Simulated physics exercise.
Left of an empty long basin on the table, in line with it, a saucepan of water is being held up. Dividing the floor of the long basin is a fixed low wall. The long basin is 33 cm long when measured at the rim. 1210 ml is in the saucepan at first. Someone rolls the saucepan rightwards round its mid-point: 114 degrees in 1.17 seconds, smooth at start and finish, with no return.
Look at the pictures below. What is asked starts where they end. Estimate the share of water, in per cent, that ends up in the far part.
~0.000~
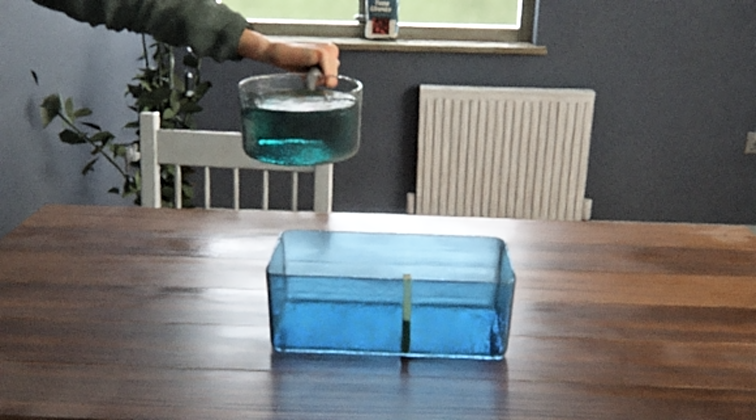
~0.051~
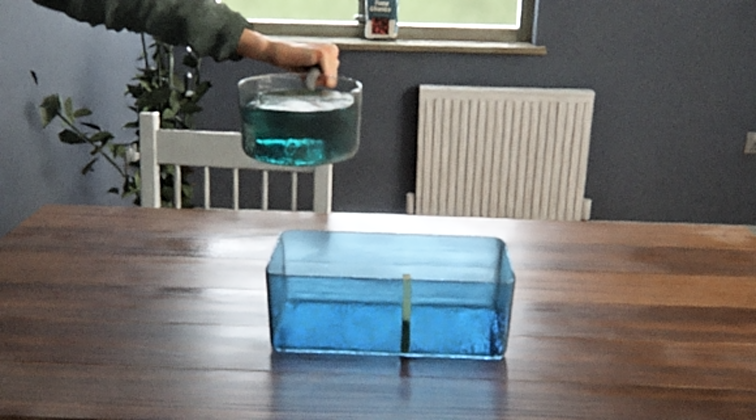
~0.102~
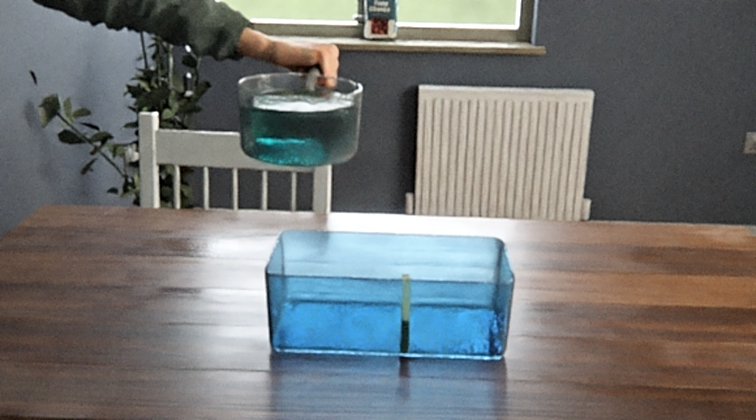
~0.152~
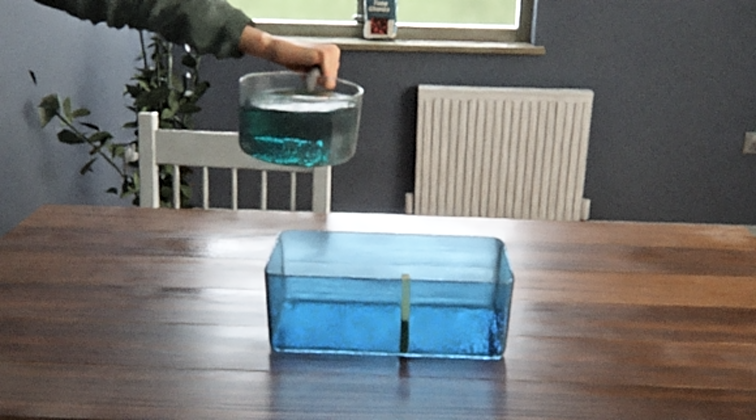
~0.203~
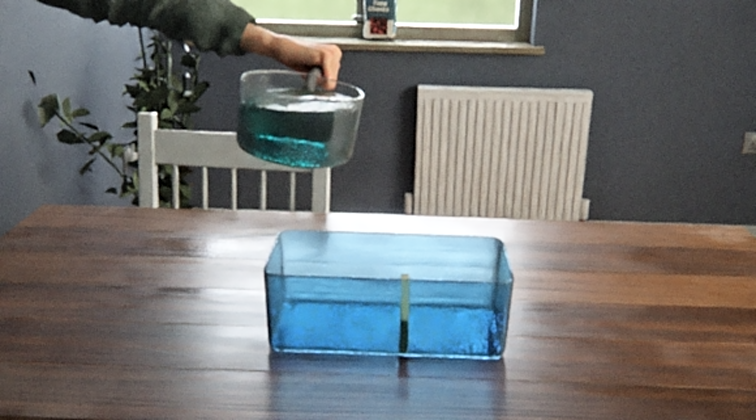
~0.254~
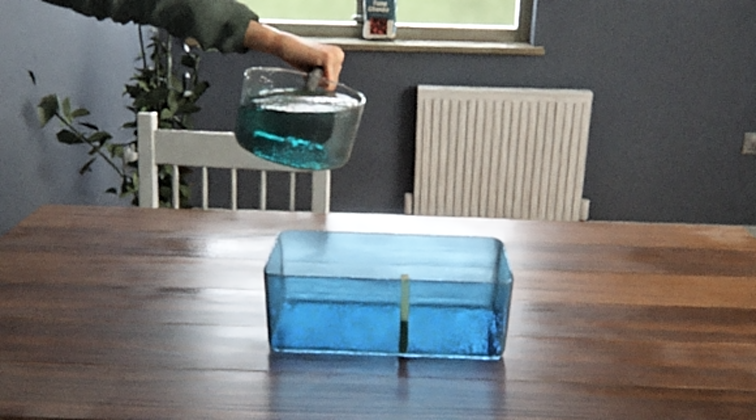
About 57 per cent.
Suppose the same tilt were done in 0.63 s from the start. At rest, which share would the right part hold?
In that case, roughly 35 per cent.
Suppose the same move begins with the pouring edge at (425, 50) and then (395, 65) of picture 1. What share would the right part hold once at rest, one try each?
About 70 %, then about 80 %.
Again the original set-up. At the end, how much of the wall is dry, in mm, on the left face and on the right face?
Left roughly 32 mm; right roughly 16 mm.
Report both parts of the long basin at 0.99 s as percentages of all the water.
Around 22 percent on the left and 56 on the right.
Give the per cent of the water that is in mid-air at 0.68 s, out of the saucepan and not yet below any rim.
About 34 per cent.
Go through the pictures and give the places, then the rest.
Tilt 0°; pouring edge (361, 88); surface from (243, 98) to (358, 102); the long basin's rim runs from (274, 252) to (510, 260); the wall's top is at (407, 296), in the first picture.
Tilt 1°; pouring edge (360, 89); surface from (243, 98) to (358, 102), in the second picture.
Tilt 2°; pouring edge (360, 91); surface from (243, 98) to (358, 102), in the third picture.
Tilt 5°; pouring edge (361, 93); surface from (244, 98) to (359, 103), in the fourth picture.
Tilt 8°; pouring edge (362, 97); surface from (244, 98) to (359, 104), in the fifth picture.
Tilt 13°; pouring edge (363, 103); surface from (244, 99) to (361, 105), in the sixth picture.
By 0.68 s the tilt is 71° and 58 per cent is still to pour, 2 is left of the wall and 6 right of it.
By 0.99 s the tilt is 107° and 9 per cent is still to pour, 22 is left of the wall and 56 right of it.
By 1.32 s the tilt is 114° and 0 per cent is still to pour, 41 is left of the wall and 57 right of it.
By 1.67 s the tilt is 114° and 0 per cent is still to pour, 41 is left of the wall and 57 right of it.
At rest 42 per cent lies left of the wall, 57 right of it and 2 outside.
